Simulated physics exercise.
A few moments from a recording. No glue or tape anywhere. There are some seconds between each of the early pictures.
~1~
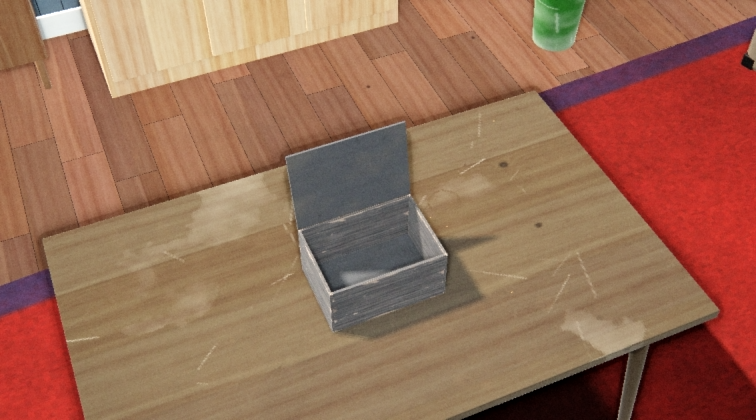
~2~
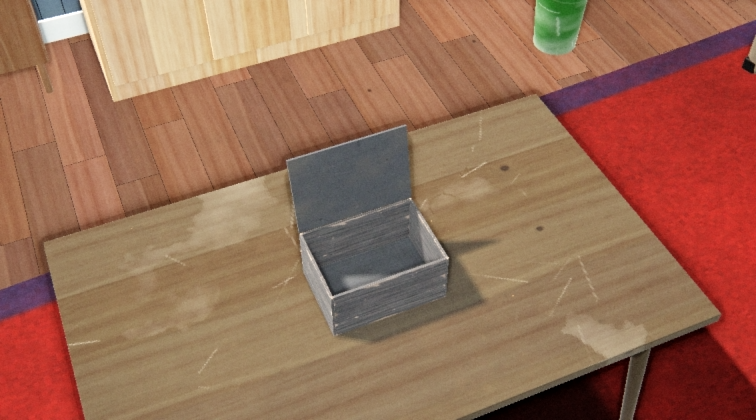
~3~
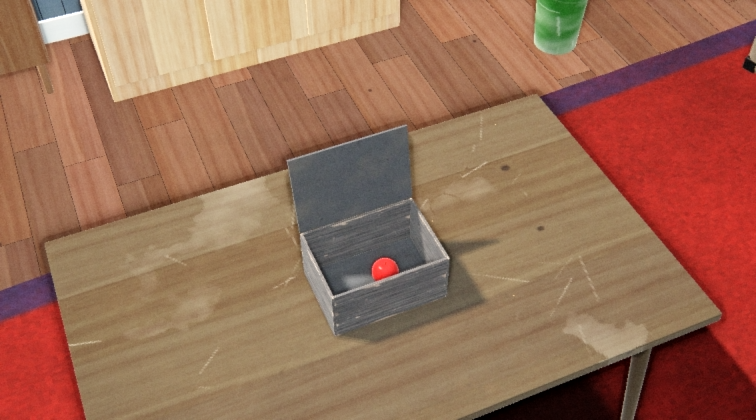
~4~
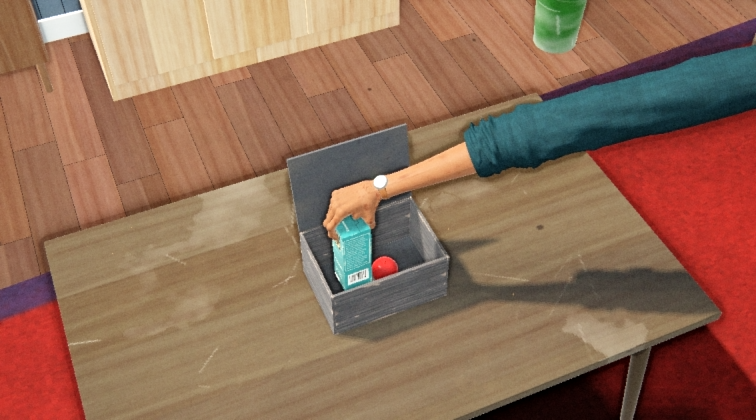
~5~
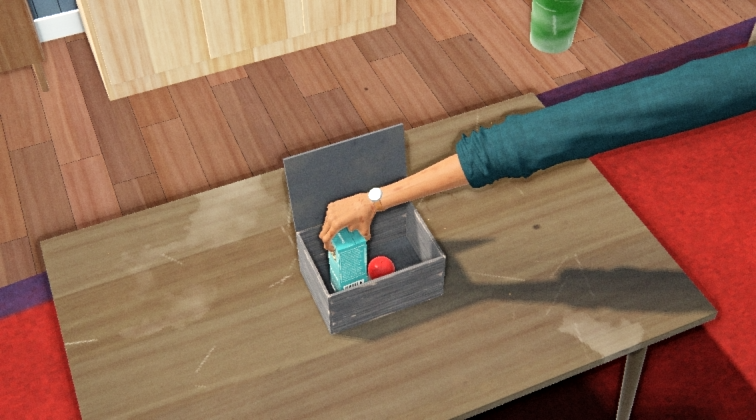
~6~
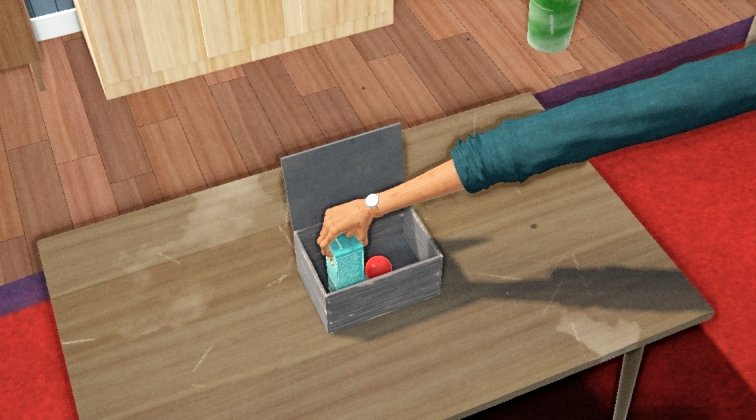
A hand lowers a turquoise carton into an open gray box beside a red ball.
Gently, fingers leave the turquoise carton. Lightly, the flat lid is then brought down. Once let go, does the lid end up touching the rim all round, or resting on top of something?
The lid ends up resting on top of something.
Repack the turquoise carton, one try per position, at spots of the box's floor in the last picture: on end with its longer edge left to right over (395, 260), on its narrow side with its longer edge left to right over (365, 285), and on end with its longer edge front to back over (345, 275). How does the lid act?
The lid won't shut the first time, does shut the second time and won't shut the third time.
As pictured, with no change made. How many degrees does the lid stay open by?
Roughly 35 degrees above the rim.
Then, 1.10 s after the last picture, lid starting down.
Then, 1.40 s after the last picture, lid 73° above the rim.
Then, 1.60 s after the last picture, lid 57° above the rim.
Then, 1.80 s after the last picture, lid 35° above the rim.
At rest, lid 33° above the rim; both in place. Seen from the same camera at the end, turquoise carton near (345, 268).
